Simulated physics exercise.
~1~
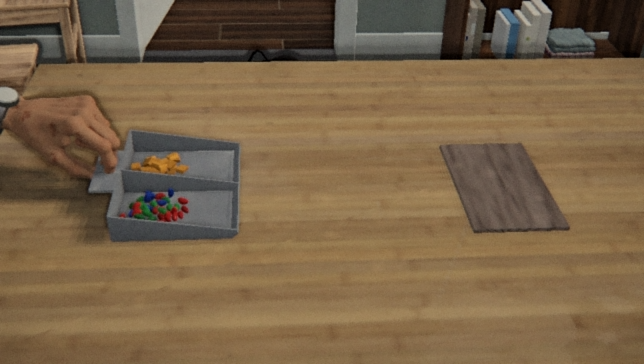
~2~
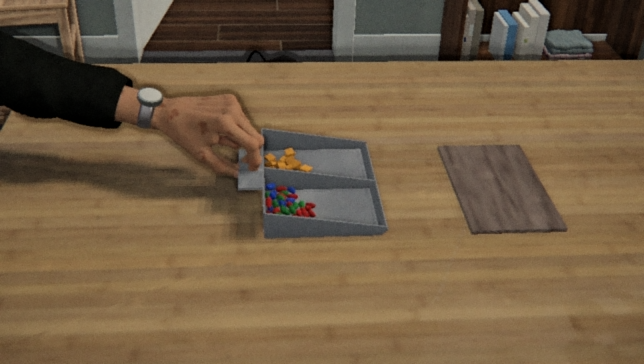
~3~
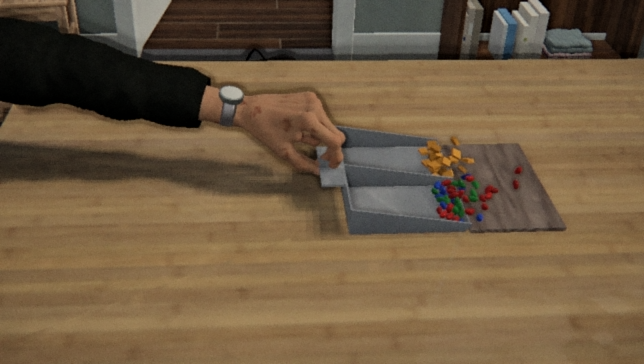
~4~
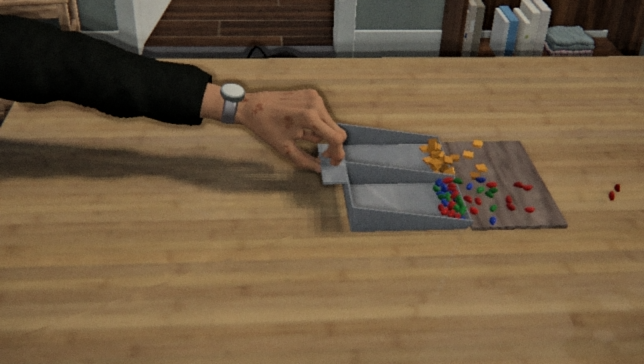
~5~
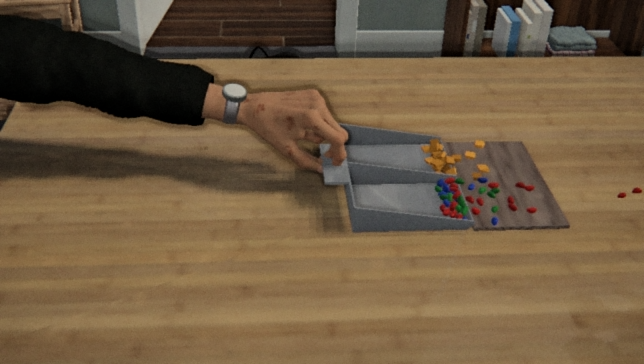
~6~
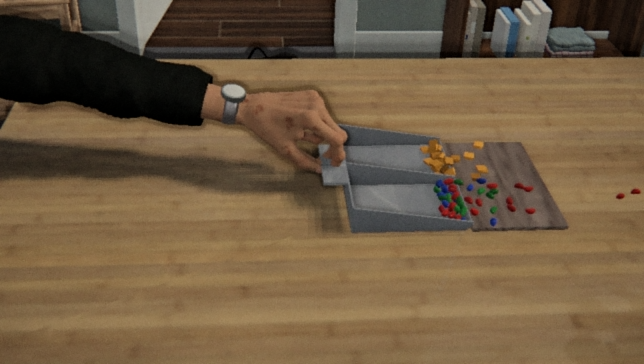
A hand-pushed grey tray slides right, stops at a flat board, and spills some pieces forward.
